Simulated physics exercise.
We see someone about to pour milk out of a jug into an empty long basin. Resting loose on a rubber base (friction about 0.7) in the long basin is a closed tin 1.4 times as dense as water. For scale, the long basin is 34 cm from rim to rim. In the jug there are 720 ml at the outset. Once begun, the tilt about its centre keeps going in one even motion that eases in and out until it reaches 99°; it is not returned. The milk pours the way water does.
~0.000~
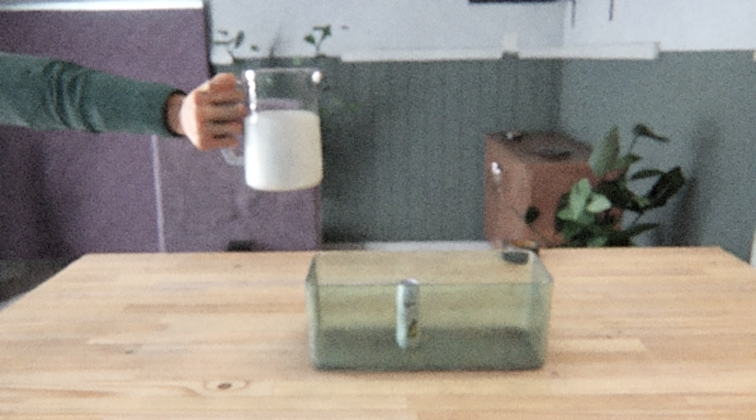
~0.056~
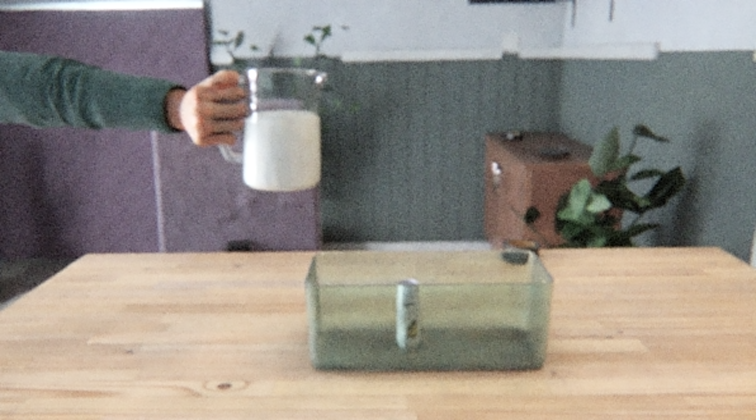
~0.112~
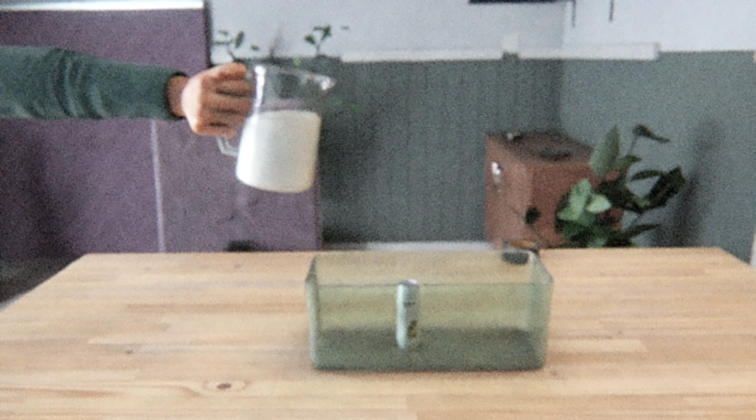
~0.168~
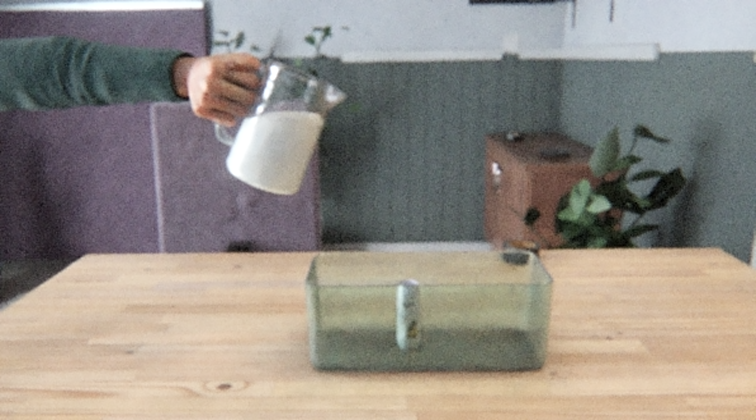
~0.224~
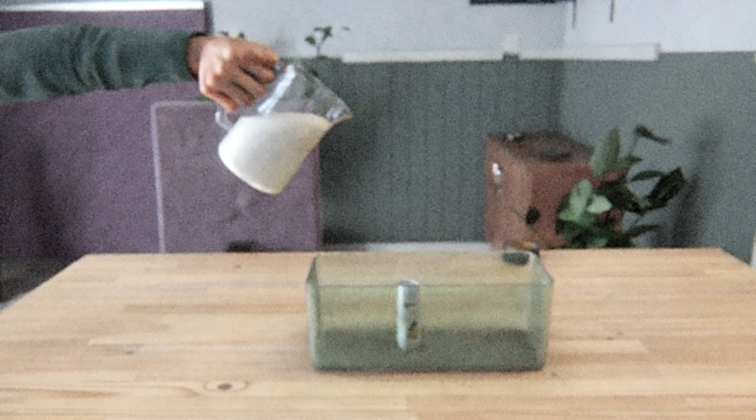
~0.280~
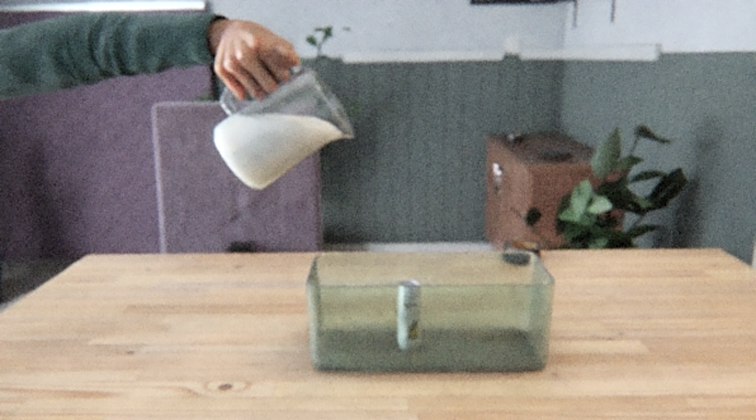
An arm in a dark green sleeve reaches in from the left, holding a clear jug of white milk above a wooden table, seen from the front by a still camera. A long greenish see-through basin with a small can inside sits below, before purple and grey-green walls, a brown box and leafy plants. The hand tilts the jug steadily rightward, and the milk slides toward its spout.
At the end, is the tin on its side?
It is not overturned.
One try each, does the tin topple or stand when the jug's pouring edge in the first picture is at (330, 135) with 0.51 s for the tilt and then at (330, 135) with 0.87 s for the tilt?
First it tips over; then it tips over.
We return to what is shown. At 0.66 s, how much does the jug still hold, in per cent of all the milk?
About 36 % is still there.
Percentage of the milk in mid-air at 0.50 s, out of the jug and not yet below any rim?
Some 24 per cent.
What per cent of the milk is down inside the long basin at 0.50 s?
Roughly 2 per cent.
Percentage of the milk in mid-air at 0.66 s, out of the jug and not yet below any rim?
Estimated airborne part: Roughly 32 per cent.
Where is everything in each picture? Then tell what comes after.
It leans 0°; its right rim is at (327, 71); the milk meets the walls at (248, 115) and (317, 114); the long basin's rim runs from (310, 269) to (543, 267); the tin's top is at (408, 286), in the first picture.
It leans 3°; its right rim is at (330, 73); the milk meets the walls at (248, 115) and (317, 114), in the second picture.
It leans 11°; its right rim is at (338, 82); the milk meets the walls at (249, 118) and (319, 114), in the third picture.
It leans 24°; its right rim is at (347, 96); the milk meets the walls at (243, 129) and (323, 116), in the fourth picture.
It leans 40°; its right rim is at (353, 115); the milk meets the walls at (230, 134) and (330, 120), in the fifth picture.
It leans 57°; its right rim is at (354, 137); the milk meets the walls at (222, 122) and (338, 128), in the sixth picture.
After 0.50 s the tilt is 99° and 74 per cent is still to pour; the tin stands where it began.
After 0.66 s the tilt is 99° and 37 per cent is still to pour; the tin stands where it began.
After 0.83 s the tilt is 99° and 18 per cent is still to pour; the tin stands where it began.
After 1.01 s the tilt is 99° and 8 per cent is still to pour; the tin stands where it began.
In the end the tin stands where it began.
